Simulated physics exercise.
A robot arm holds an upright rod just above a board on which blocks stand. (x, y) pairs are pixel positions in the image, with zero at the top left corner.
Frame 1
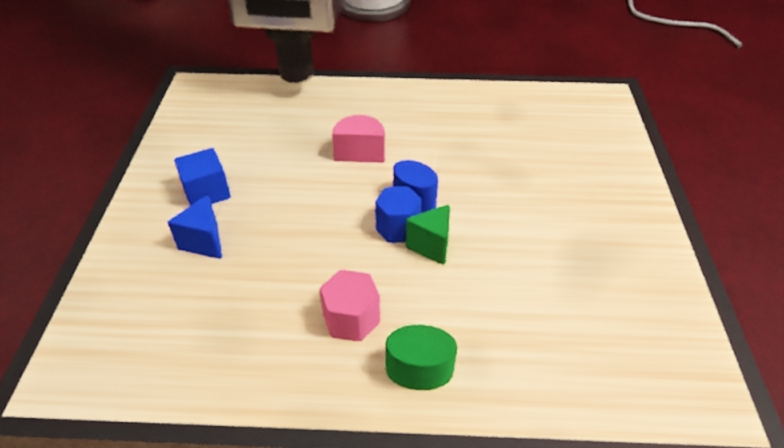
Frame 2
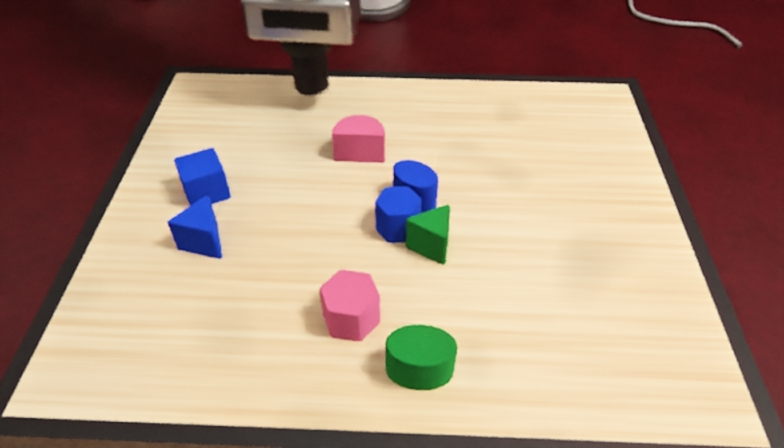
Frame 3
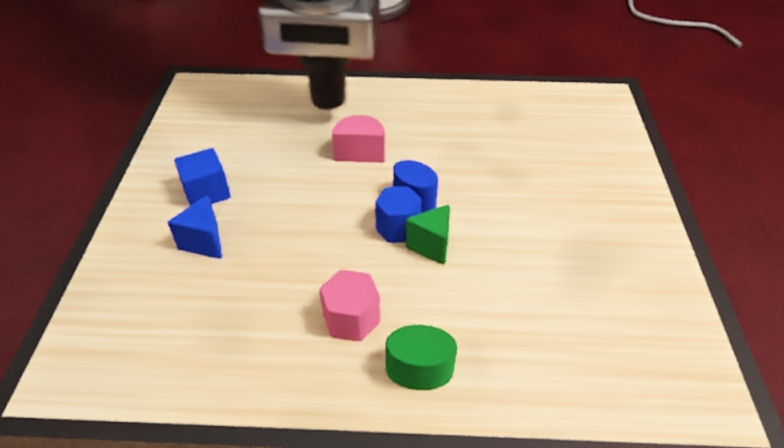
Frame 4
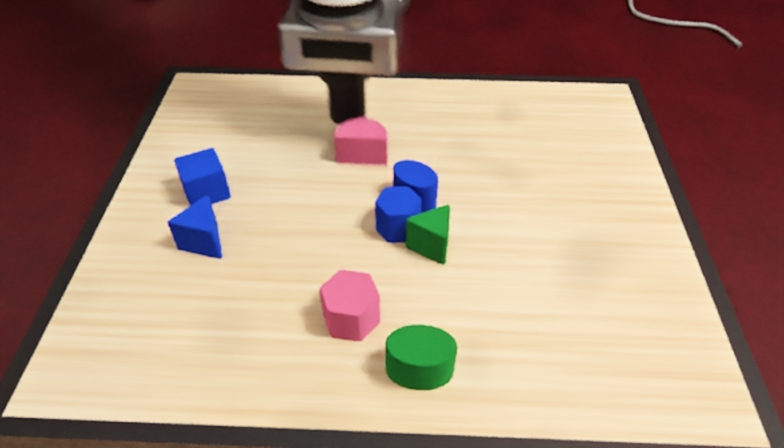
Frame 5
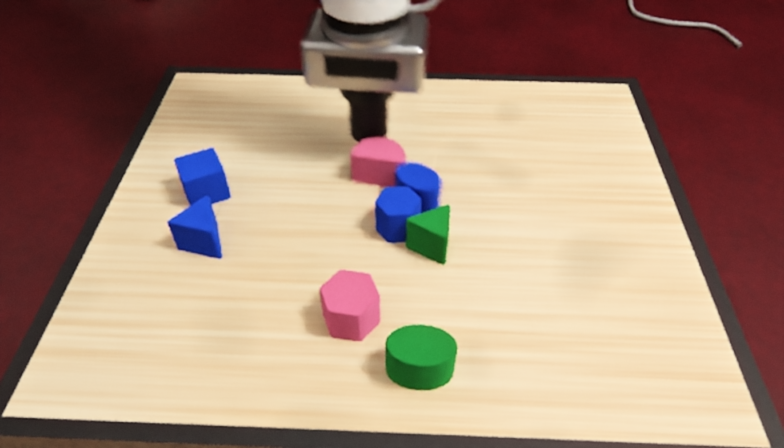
Robot arm moving its rod down and right over a wooden board, pushing a pink D-shaped block against a blue elliptical block.
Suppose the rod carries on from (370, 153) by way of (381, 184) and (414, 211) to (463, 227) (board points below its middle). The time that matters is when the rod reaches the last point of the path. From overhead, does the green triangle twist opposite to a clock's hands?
The answer is yes.
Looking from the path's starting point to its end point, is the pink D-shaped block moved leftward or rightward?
Displaced right.
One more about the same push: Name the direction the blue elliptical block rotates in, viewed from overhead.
The block spins anticlockwise.
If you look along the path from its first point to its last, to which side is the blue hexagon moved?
It slides rightward.
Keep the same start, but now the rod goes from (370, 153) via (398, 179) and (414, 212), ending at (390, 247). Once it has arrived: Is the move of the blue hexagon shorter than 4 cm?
No, I don't think so.
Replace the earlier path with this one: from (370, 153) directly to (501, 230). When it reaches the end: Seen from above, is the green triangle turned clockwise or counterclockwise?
It rotates clockwise.
The first path, step by step. One third of the way, rod (381, 166); pink D-shaped block (404, 179), turned 45° anticlockwise; blue hexagon (407, 211); blue elliptical block (446, 195); green triangle (442, 229).
Two thirds of the way, rod (416, 193); pink D-shaped block (437, 212), turned 30° anticlockwise; blue hexagon (431, 245); blue elliptical block (489, 232), turned 15° anticlockwise; green triangle (468, 258), turned 35° anticlockwise.
At the end, rod (465, 208); pink D-shaped block (464, 232), turned 25° clockwise; blue hexagon (434, 253), turned 25° clockwise; blue elliptical block (513, 254), turned 60° anticlockwise; green triangle (472, 271), turned 45° anticlockwise.
